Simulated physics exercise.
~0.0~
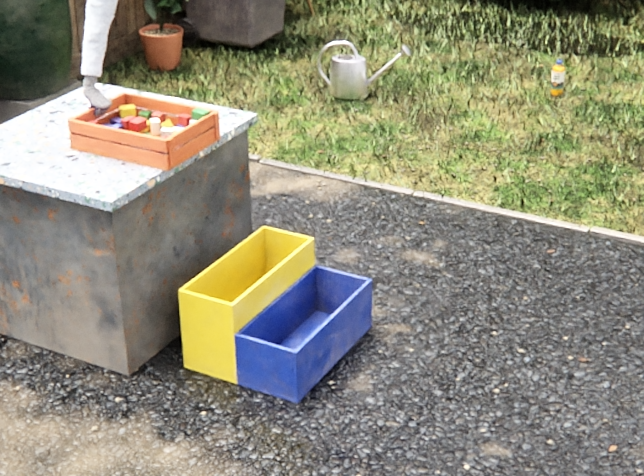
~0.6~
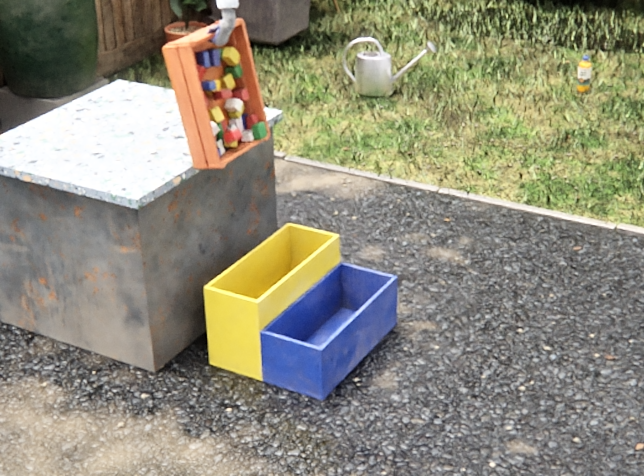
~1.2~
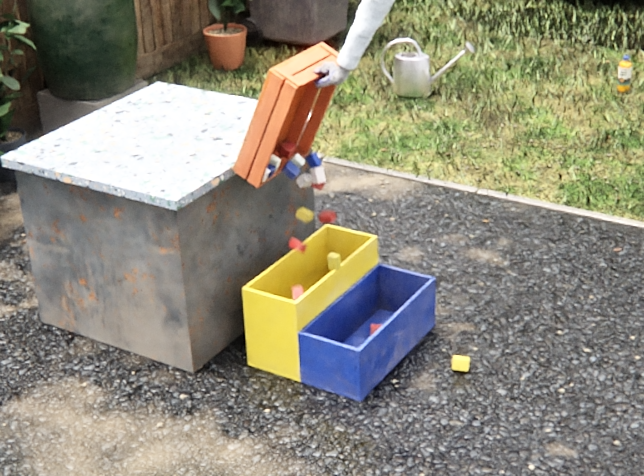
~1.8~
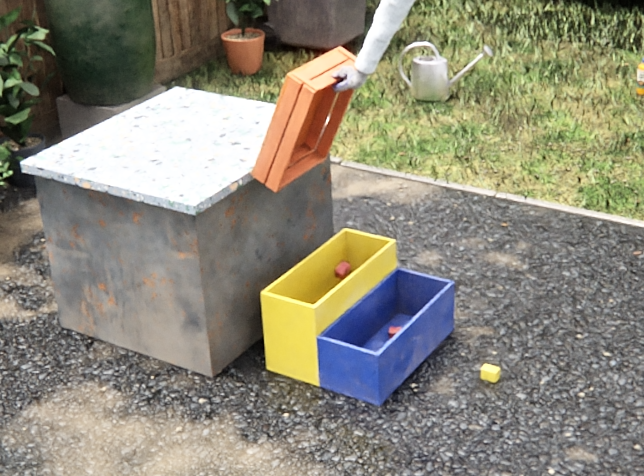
A gloved hand tips an orange crate, spilling blocks into yellow and blue boxes and one onto the ground.
